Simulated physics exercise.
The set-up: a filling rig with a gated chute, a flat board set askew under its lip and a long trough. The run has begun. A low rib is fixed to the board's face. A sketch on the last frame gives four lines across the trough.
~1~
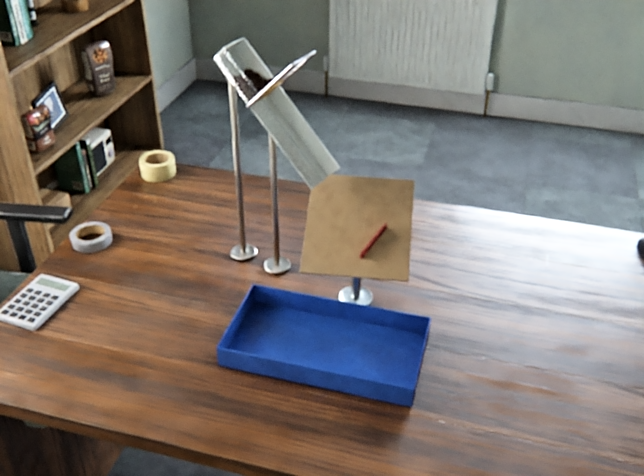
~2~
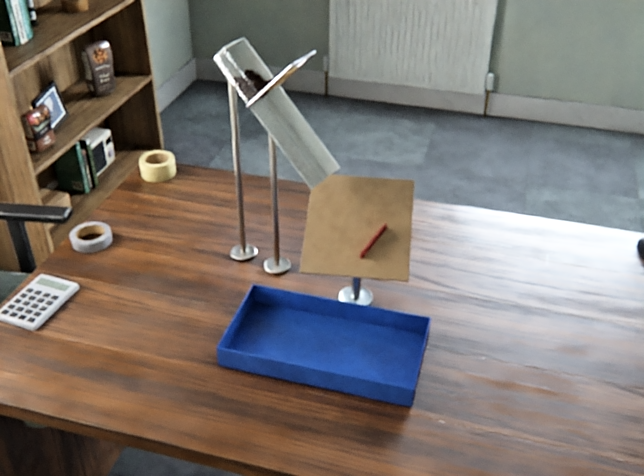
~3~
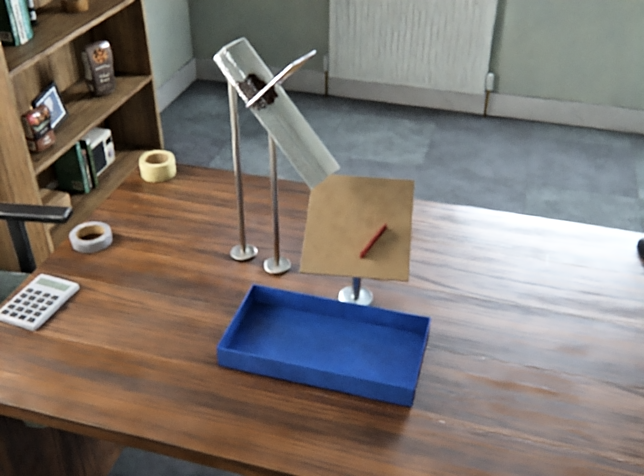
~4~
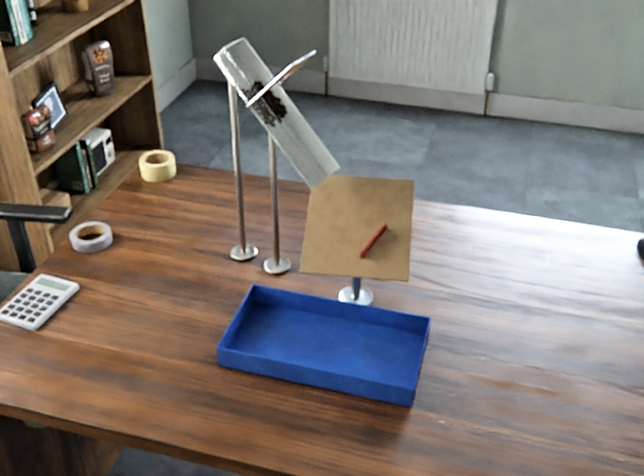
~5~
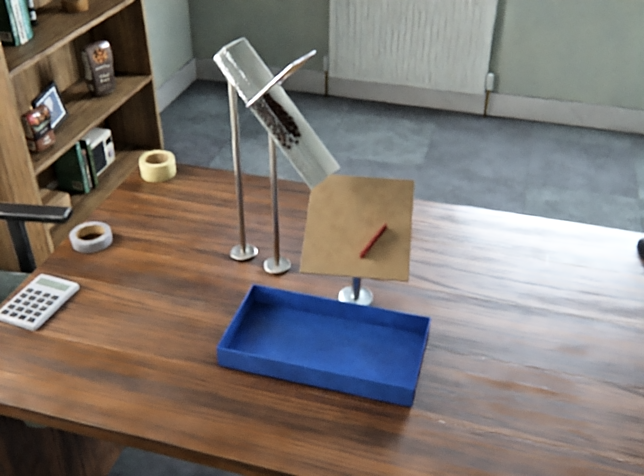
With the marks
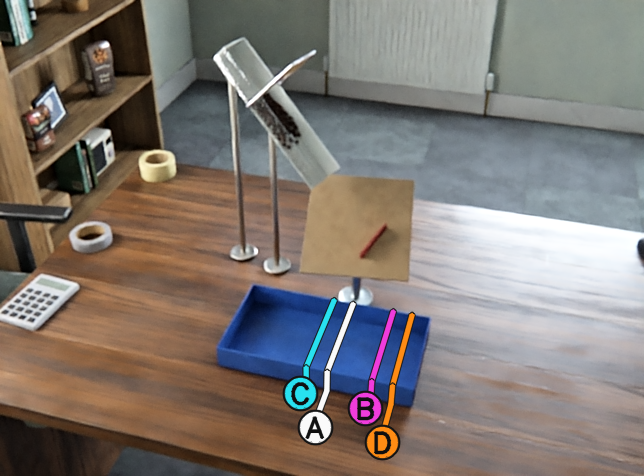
On a wooden desk, a clear slanted tube stood above a tilted brown board and an empty blue tray, and a clump of small dark berries slid partway down inside the tube.
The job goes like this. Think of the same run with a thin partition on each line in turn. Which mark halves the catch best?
It is A.
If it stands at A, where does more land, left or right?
More lands on the left.
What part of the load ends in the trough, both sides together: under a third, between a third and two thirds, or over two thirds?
About that: Over two thirds.
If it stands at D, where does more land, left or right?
Left.
On the marked copy, line A crosses the front rim at (327, 371); line B crosses the front rim at (371, 380); line C crosses the front rim at (306, 366); line D crosses the front rim at (392, 384).
With A, of what is caught, about two thirds on the left of the divider, about a third on the right.
With B, of what is caught, nearly all on the left of the divider, a small part on the right.
With C, of what is caught, a small part on the left of the divider, nearly all on the right.
With D, of what is caught, nearly all on the left of the divider, a stray few on the right.
